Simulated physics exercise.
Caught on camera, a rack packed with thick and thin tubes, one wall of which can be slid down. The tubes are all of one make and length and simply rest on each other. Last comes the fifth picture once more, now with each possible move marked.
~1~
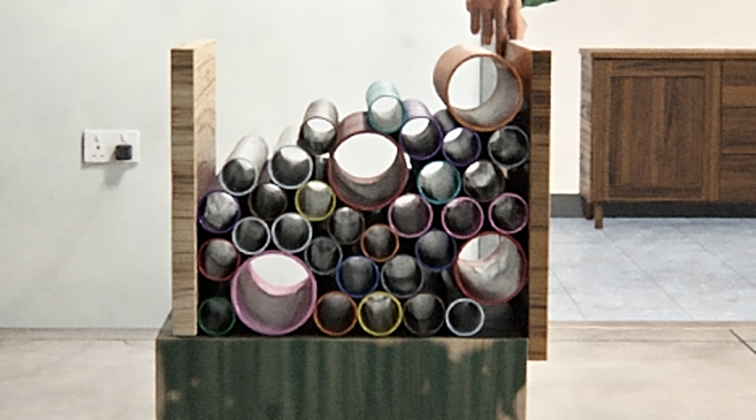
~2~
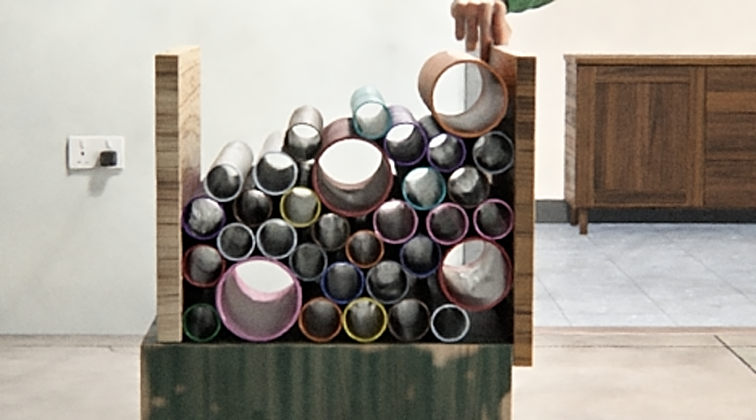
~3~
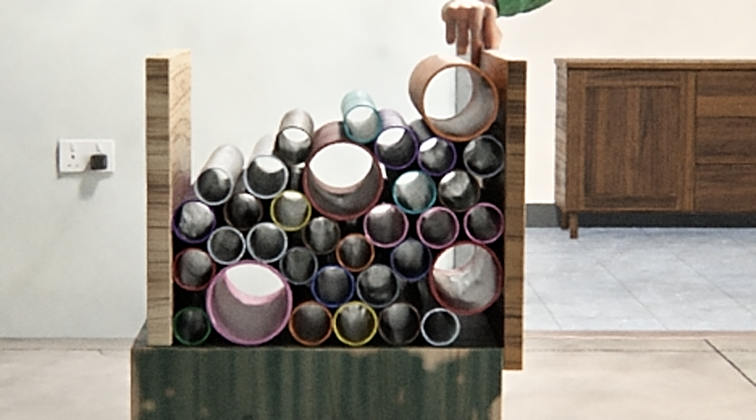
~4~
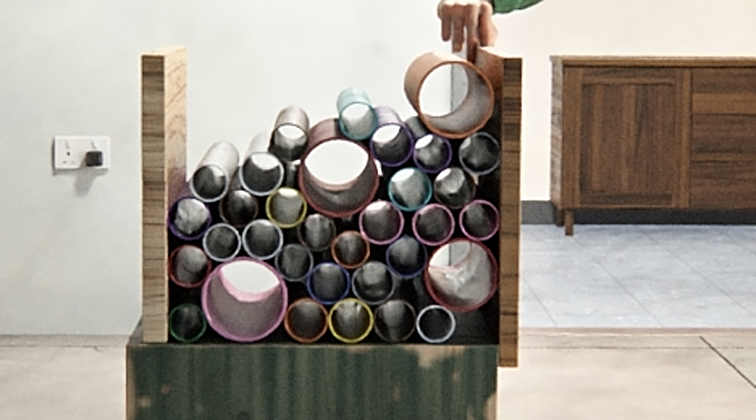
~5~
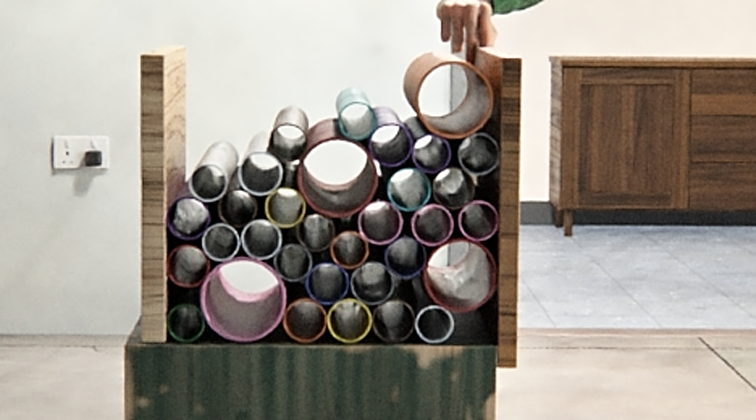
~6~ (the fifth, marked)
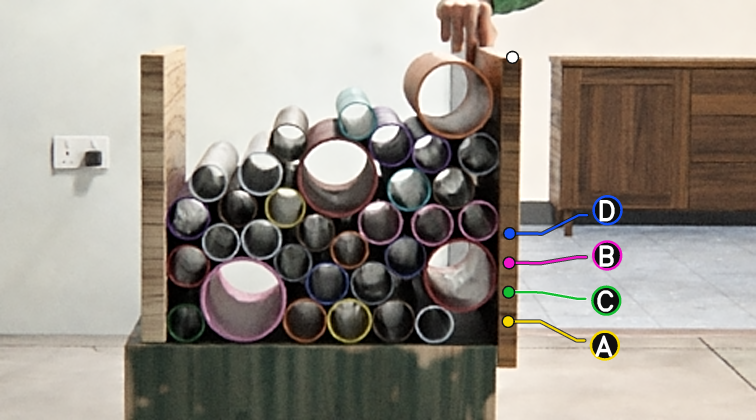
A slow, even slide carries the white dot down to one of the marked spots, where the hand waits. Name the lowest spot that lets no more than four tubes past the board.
The lowest mark that will do is D.
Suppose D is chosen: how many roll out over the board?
At D the number is two.
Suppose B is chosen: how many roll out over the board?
The count is five.
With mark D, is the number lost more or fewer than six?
At D, fewer than six.
On the copy, A at (508, 322); B at (509, 263); C at (509, 292); D at (510, 233); the white dot at (512, 58).
On D. First, top of the board (501, 134).
Then, top of the board (499, 224).
Finally, top of the board (499, 233), two out over the board.
By contrast, A more than four out over the board; B five out over the board; C five out over the board.
